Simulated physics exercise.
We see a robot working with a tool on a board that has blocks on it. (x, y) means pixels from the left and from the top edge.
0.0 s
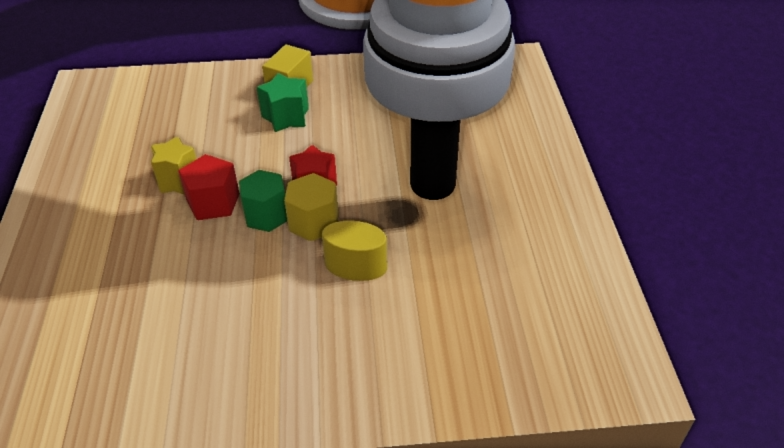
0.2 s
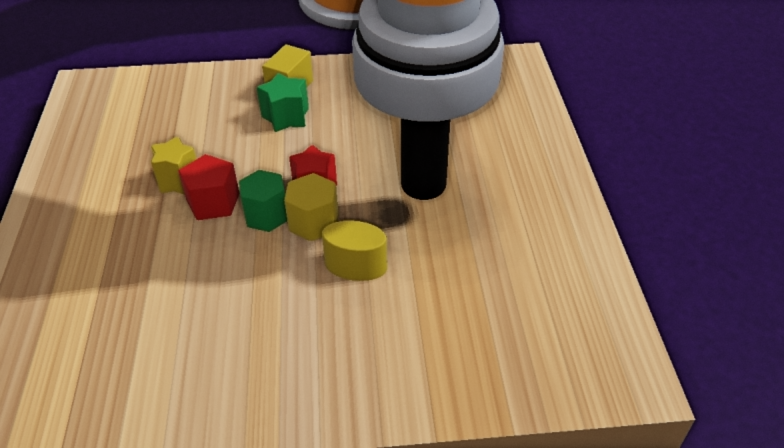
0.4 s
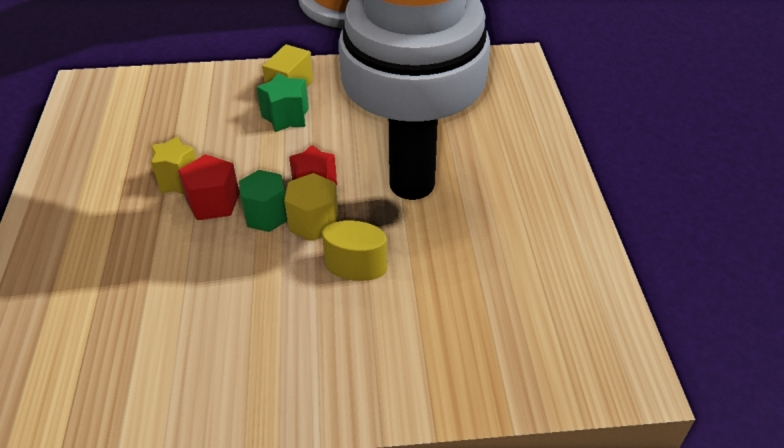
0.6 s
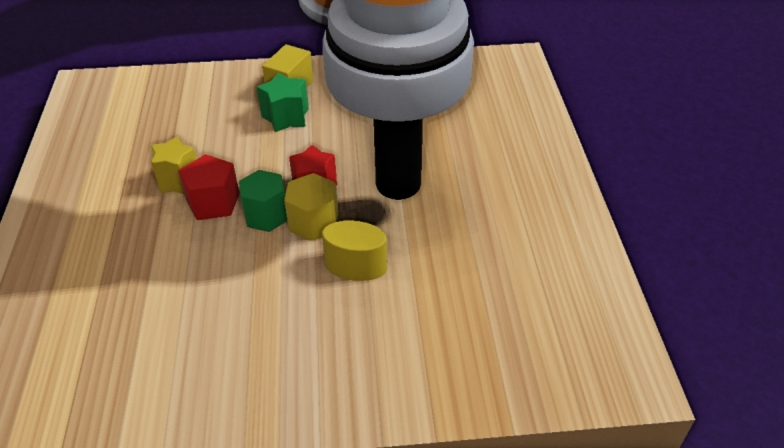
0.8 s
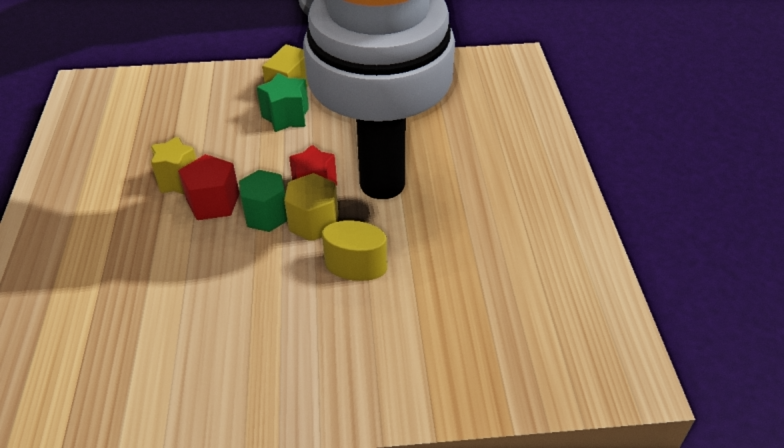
A light wooden board fills most of the view, seen from above at an angle against a dark purple surface. On its left and middle sit small red, green and yellow blocks, including a yellow star, a red star and a yellow oval, with a yellow and a green block farther back. The grey robot tool with its black tip slides steadily left, while the blocks and camera stay still.
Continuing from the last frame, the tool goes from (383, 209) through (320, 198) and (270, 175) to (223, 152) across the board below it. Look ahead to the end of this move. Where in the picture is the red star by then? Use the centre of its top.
Final place: (192, 107).
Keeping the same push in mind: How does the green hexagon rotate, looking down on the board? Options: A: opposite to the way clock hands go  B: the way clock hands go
Option B.
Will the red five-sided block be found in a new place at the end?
No, that is not what happens.
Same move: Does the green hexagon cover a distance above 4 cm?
Short answer: No.
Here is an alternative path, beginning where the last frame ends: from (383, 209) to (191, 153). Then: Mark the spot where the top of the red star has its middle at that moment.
About (151, 115).
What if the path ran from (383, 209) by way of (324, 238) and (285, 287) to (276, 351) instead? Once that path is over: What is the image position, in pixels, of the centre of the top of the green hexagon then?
So, by the moment the path ends, you'll find the top centre of the green hexagon at (223, 191).
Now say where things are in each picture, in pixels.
In the first frame, tip of the tool (433, 186), middles of tops, red five-sided block (206, 171), green hexagon (261, 184), yellow hexagon (310, 191), red star (312, 159).
In the second frame, tool (424, 186), nothing pushed.
In the third frame, tool (412, 186), nothing pushed.
In the fourth frame, tool (398, 186), nothing pushed.
In the fifth frame, tool (383, 186), red five-sided block (206, 171), green hexagon (261, 184), yellow hexagon (310, 191), red star (312, 159).
The first path, step by step. One third of the way, tool (317, 176); green hexagon (241, 188), turned 30° clockwise; yellow hexagon (287, 194), turned 50° anticlockwise; red star (287, 152), turned 25° clockwise.
Two thirds of the way, tool (266, 152); green hexagon (238, 189), turned 35° clockwise; yellow hexagon (285, 195), turned 60° anticlockwise; red star (237, 129), turned 25° clockwise.
At the end, tool (218, 130); red five-sided block unmoved; green hexagon (238, 189), turned 35° clockwise; yellow hexagon (285, 195), turned 60° anticlockwise; red star (192, 107), turned 25° clockwise.
